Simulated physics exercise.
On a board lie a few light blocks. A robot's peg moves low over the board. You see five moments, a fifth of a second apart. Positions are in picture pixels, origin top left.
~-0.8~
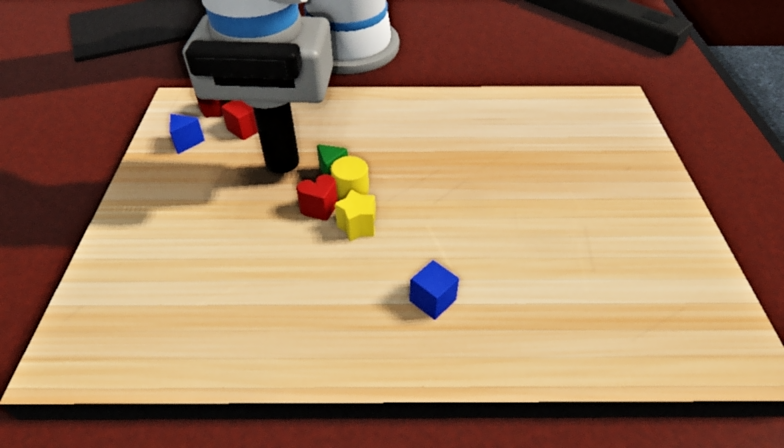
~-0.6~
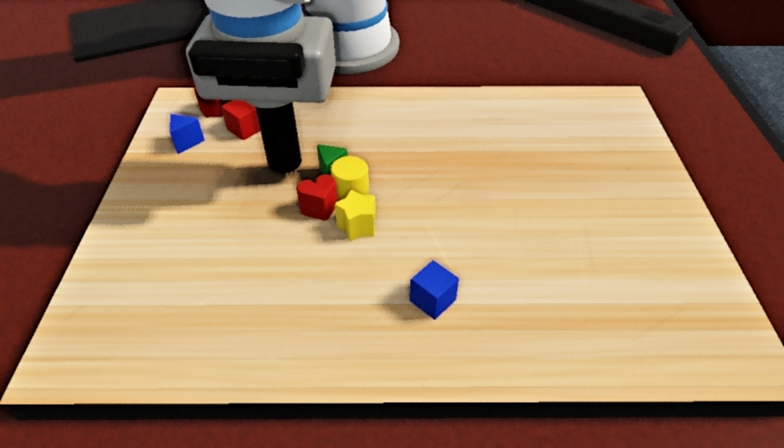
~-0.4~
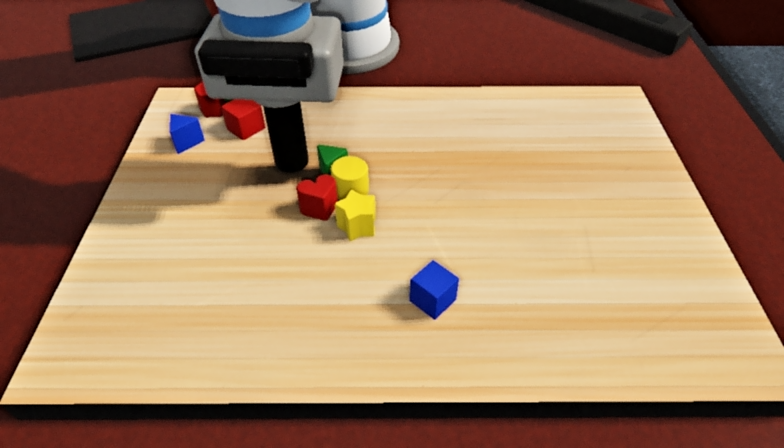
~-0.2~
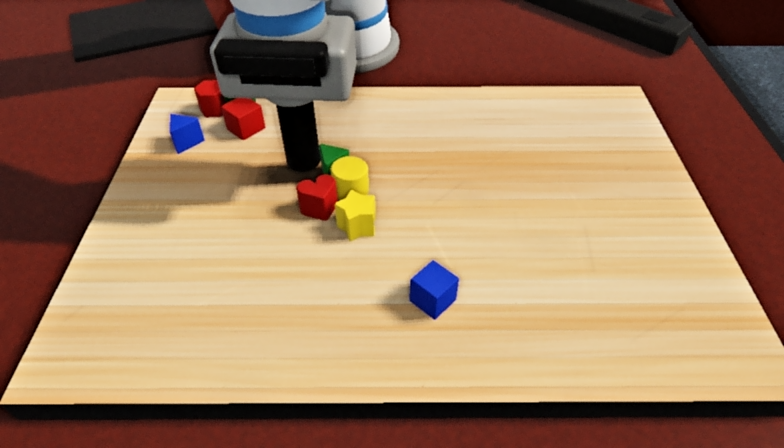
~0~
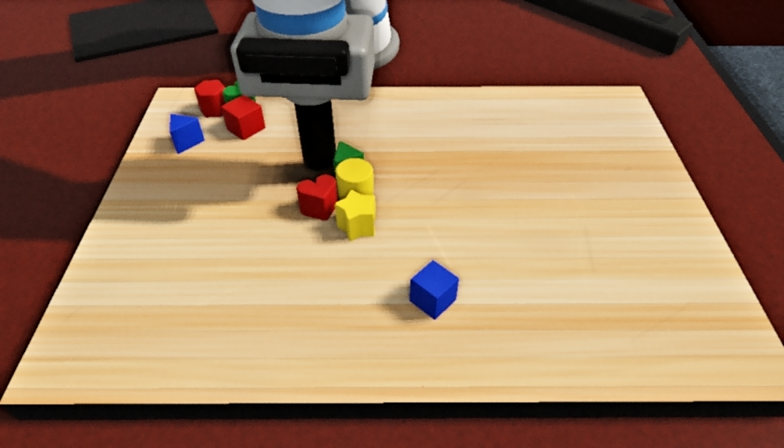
On a pale wooden board, a robot's black peg stands near the upper left, beside a cluster of a red heart, green triangle, yellow disc and yellow star. The peg slides a short way right, then nudges the triangle rightward and shifts the disc slightly, while the other blocks stay still.
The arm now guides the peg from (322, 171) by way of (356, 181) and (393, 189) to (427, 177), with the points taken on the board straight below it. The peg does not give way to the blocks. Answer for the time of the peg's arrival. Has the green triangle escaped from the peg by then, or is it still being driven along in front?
The peg will still be pushing it.
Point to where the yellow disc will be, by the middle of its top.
It sits at (393, 191).
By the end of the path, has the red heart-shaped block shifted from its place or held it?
The block stays on its spot.
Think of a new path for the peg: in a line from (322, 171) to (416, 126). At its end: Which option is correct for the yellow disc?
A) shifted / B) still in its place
Answer: B.
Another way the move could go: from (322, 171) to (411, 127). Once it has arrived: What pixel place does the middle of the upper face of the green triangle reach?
I'd place it at (369, 147), taking the centre of its top.
What follows on the original path. One third of the way, peg (356, 170); green triangle (384, 156); yellow disc (374, 179).
Two thirds of the way, peg (394, 177); green triangle (420, 158), turned 45° anticlockwise; yellow disc (393, 191); yellow star block (357, 206), turned 15° clockwise.
At the end, peg (428, 165); red heart-shaped block not moved; green triangle (456, 150); yellow disc (393, 191); yellow star block (357, 206), turned 15° clockwise.
